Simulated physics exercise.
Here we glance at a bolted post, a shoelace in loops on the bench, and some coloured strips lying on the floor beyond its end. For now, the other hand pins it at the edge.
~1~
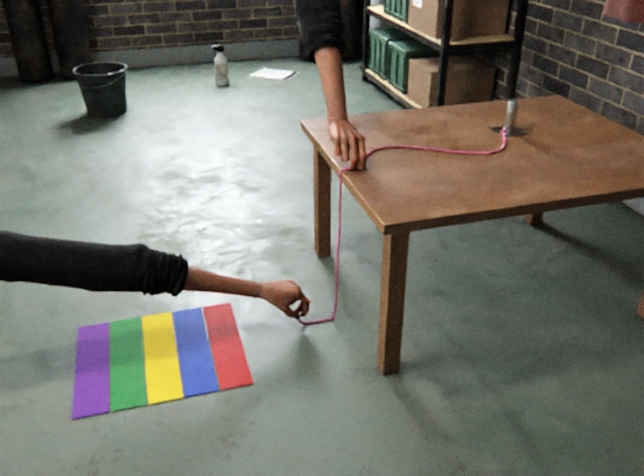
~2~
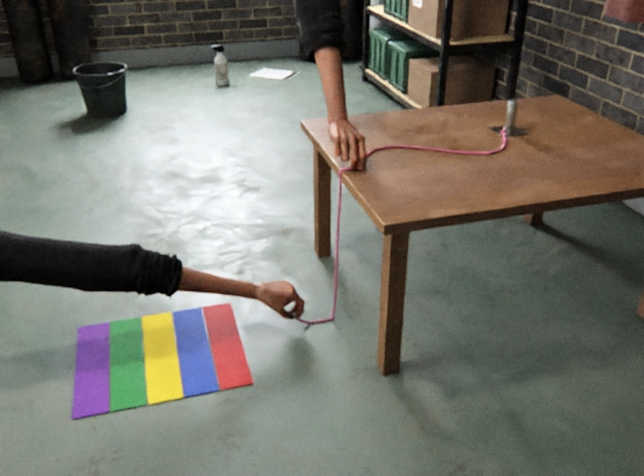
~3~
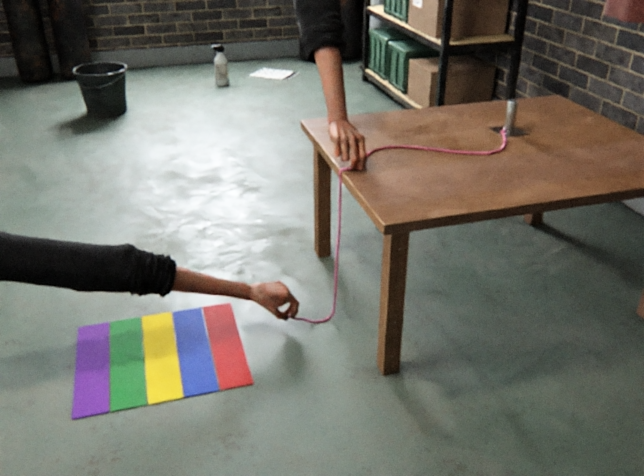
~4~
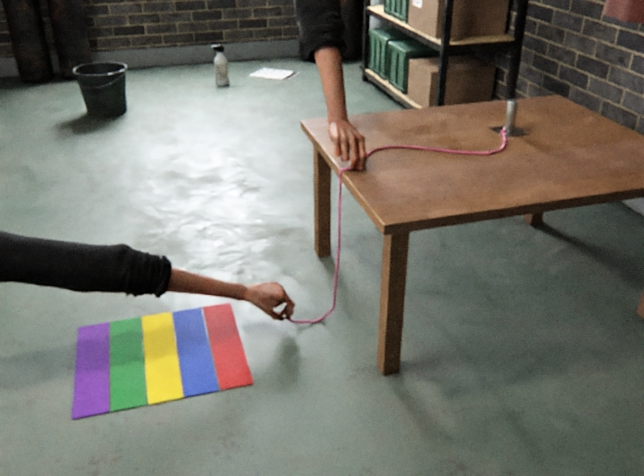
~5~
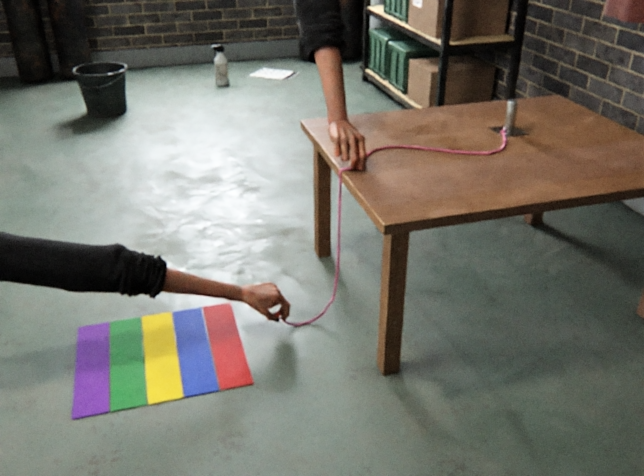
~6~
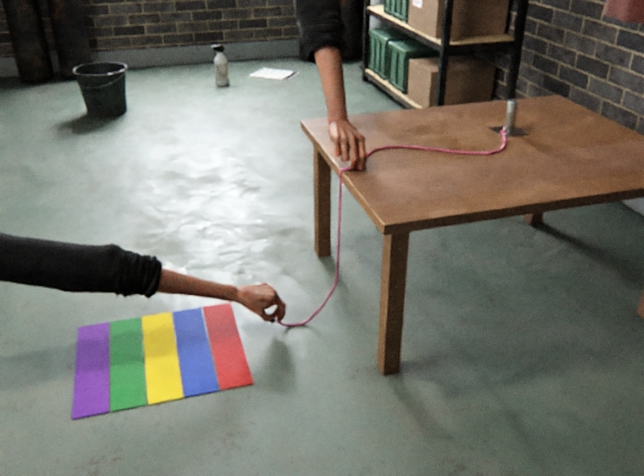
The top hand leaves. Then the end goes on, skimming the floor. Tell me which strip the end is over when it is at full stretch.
It is over the green strip.
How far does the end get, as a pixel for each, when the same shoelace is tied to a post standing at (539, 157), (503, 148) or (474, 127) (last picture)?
About (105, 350), (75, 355) and (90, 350).
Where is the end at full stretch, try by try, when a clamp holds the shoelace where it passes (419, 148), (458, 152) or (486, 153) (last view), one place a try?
(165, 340), (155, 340), (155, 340).
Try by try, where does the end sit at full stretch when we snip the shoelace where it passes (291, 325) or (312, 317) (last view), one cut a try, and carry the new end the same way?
Going through both, you get (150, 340) and then (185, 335).
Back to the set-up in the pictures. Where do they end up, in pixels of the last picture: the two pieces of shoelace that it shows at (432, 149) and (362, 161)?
Final positions are (400, 152) and (319, 182), in that order.
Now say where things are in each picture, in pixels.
The first frame shows end (300, 315); red (233, 370); blue (199, 376); yellow (164, 383); green (128, 390); purple (91, 397).
The second frame shows end (295, 316); shoelace through (506, 144) (453, 152) (383, 148) (343, 172) (338, 239) (335, 302).
The third frame shows end (289, 317).
The fourth frame shows end (285, 317); shoelace through (506, 144) (453, 152) (383, 148) (343, 172) (339, 238) (334, 302).
The fifth frame shows end (280, 318).
The sixth frame shows end (276, 319); shoelace through (506, 144) (453, 152) (383, 148) (343, 172) (339, 239) (325, 302).
Soon after, end near (188, 334); over blue.
Then, end near (145, 342); over yellow.
At full stretch, end near (119, 346); over green. Over green.
